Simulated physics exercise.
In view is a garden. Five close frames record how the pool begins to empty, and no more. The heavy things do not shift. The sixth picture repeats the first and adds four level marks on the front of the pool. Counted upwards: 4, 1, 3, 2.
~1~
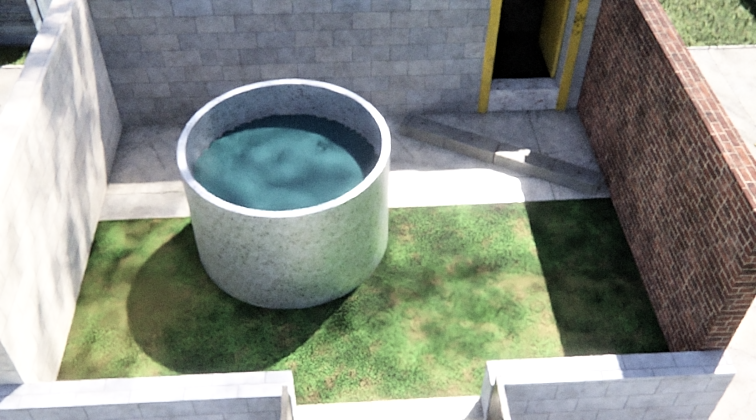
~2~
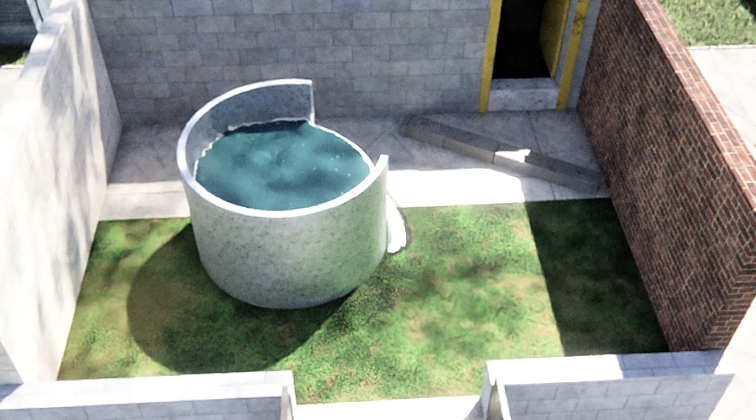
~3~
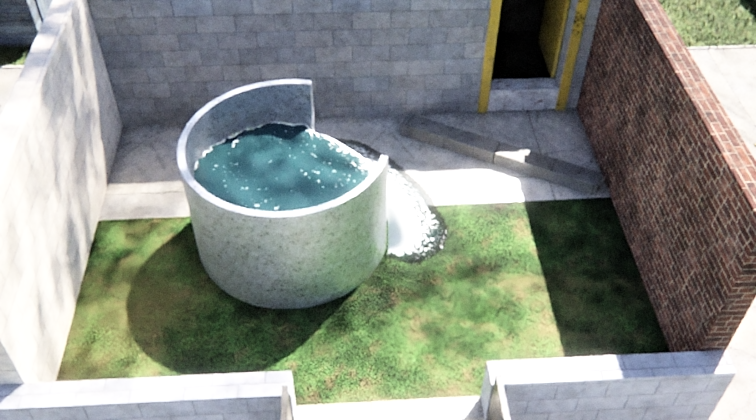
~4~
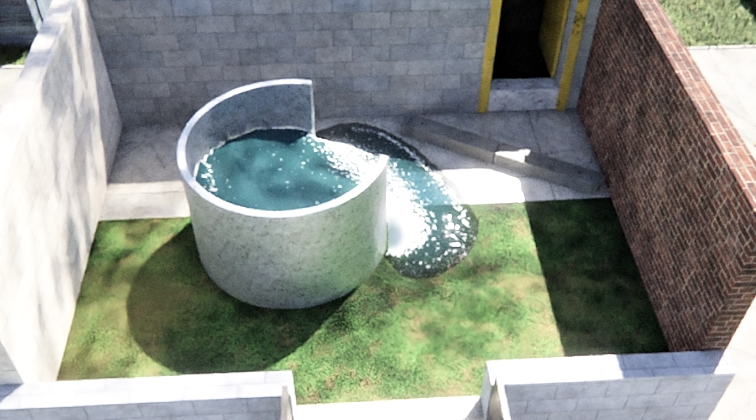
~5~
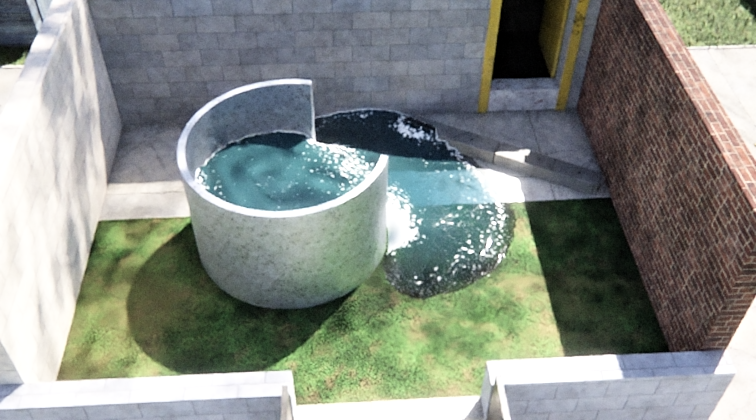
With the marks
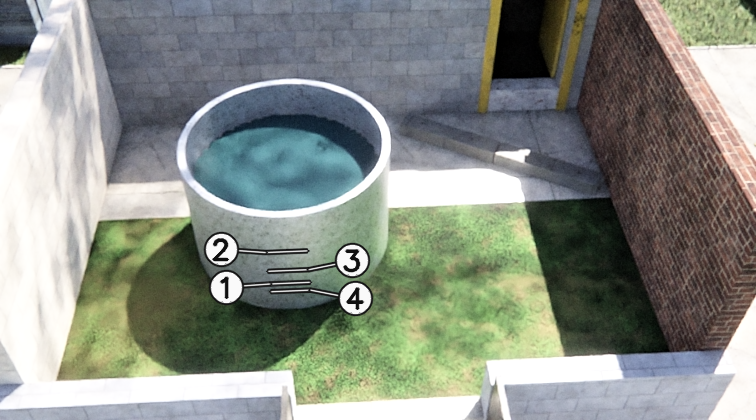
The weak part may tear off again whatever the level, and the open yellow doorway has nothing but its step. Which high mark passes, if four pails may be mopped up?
The answer is line 2.
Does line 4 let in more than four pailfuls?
No, that is safe.
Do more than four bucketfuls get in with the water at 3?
No, not at all.
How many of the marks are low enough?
All four.
In white, 1 at (289, 283); 2 at (286, 251); 3 at (288, 270); 4 at (290, 290); from the bottom up 4, 1, 3, 2.
With 1, nothing gets over.
With 2, a splash gets over, under a bucket.
With 3, nothing gets over.
With 4, nothing gets over.
